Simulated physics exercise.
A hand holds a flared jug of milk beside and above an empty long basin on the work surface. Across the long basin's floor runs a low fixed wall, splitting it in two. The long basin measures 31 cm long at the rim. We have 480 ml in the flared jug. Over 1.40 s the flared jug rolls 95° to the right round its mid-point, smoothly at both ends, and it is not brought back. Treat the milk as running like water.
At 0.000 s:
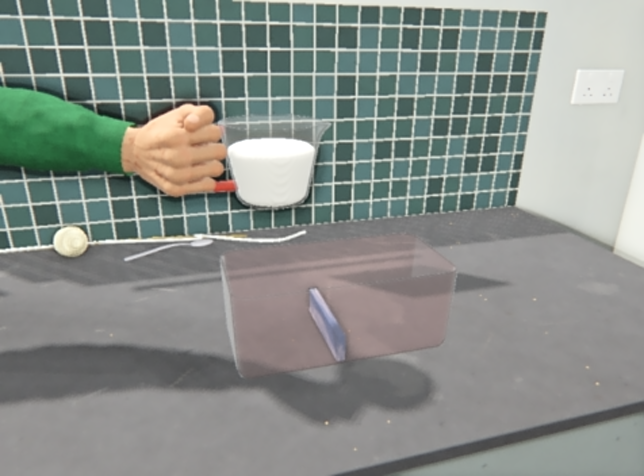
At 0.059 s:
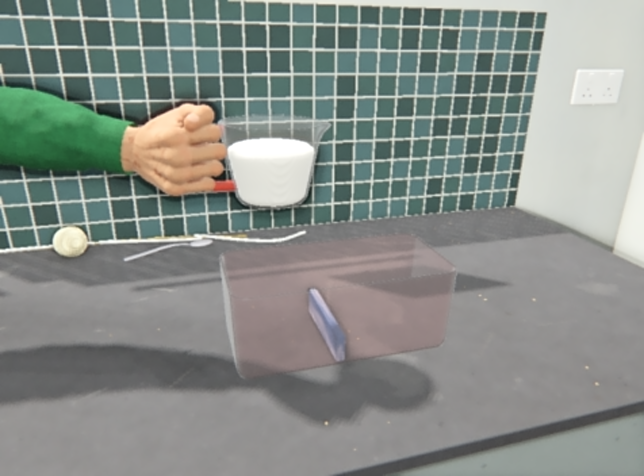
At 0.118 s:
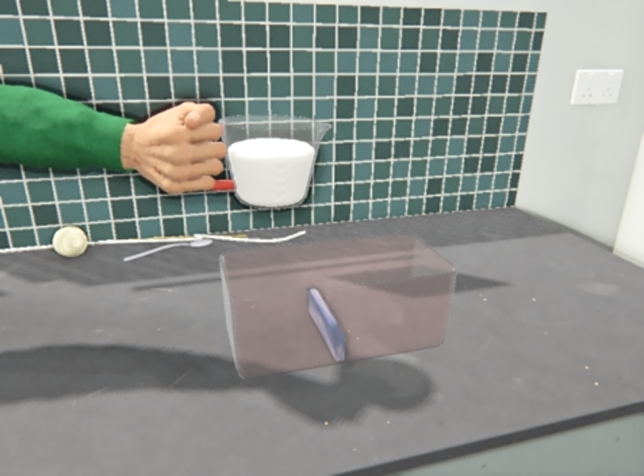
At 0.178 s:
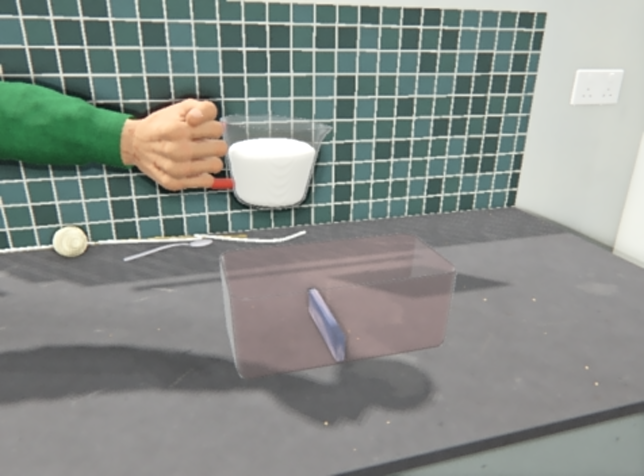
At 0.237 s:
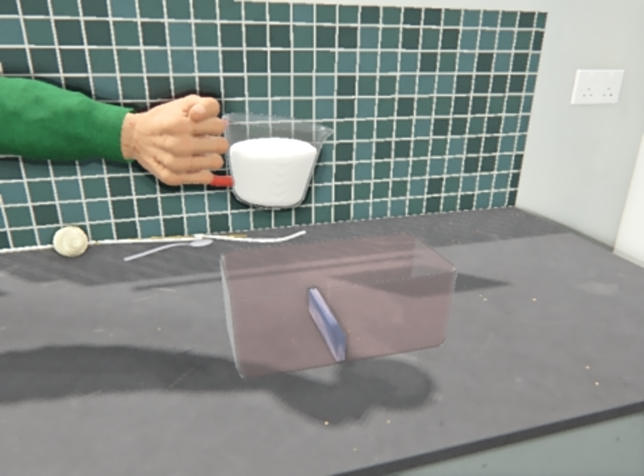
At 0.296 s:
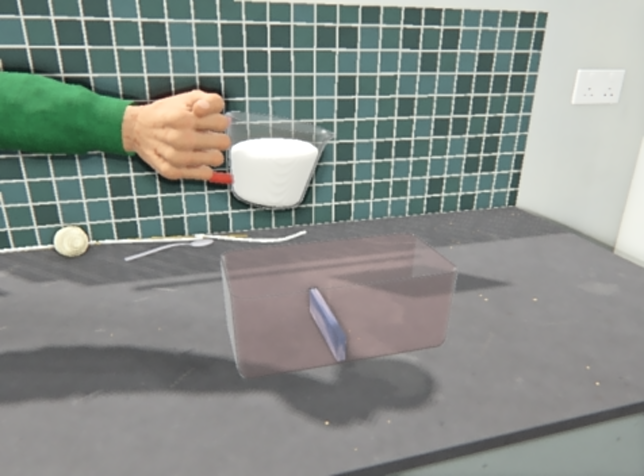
On a dark worktop before green tiles, a hand in a green sleeve holds a clear jug of white liquid above and behind an empty, see-through pinkish basin with a bluish divider, then tilts the jug slightly to the right.
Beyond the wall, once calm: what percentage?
94 out of 100.
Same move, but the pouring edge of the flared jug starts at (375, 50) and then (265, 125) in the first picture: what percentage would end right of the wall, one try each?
60 then 5 %.
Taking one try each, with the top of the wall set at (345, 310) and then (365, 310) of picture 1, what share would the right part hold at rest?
90 then 55 %.
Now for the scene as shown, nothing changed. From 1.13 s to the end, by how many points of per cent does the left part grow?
Near 3 percent, give or take.
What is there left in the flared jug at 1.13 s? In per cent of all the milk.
I reckon near 24 per cent still sits there.
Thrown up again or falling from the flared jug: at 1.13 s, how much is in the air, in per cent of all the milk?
Estimated airborne part: Roughly 20 per cent.
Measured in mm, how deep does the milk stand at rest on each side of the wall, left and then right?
On the left it stands about 2 mm, on the right about 20 mm.
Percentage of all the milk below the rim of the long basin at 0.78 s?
Estimate - around 2 in a hundred parts.
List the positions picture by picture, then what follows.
The first frame shows tilt 0°; pouring edge (330, 122); surface from (227, 149) to (312, 145); the long basin's rim runs from (226, 275) to (435, 251); the wall's top is at (326, 312).
The second frame shows tilt 0°; pouring edge (330, 123); surface from (227, 149) to (312, 145).
The third frame shows tilt 2°; pouring edge (331, 124); surface from (228, 149) to (312, 145).
The fourth frame shows tilt 4°; pouring edge (332, 126); surface from (228, 149) to (312, 146).
The fifth frame shows tilt 7°; pouring edge (333, 129); surface from (230, 149) to (314, 145).
The sixth frame shows tilt 10°; pouring edge (335, 133); surface from (231, 149) to (315, 145).
By 0.78 s the tilt is 56° and 84 per cent is still to pour, 0 is left of the wall and 2 right of it.
By 1.13 s the tilt is 87° and 23 per cent is still to pour, 2 is left of the wall and 55 right of it.
By 1.50 s the tilt is 95° and 1 per cent is still to pour, 5 is left of the wall and 92 right of it.
By 1.90 s the tilt is 95° and 0 per cent is still to pour, 5 is left of the wall and 93 right of it.
At rest 5 per cent lies left of the wall, 94 right of it and 1 outside.
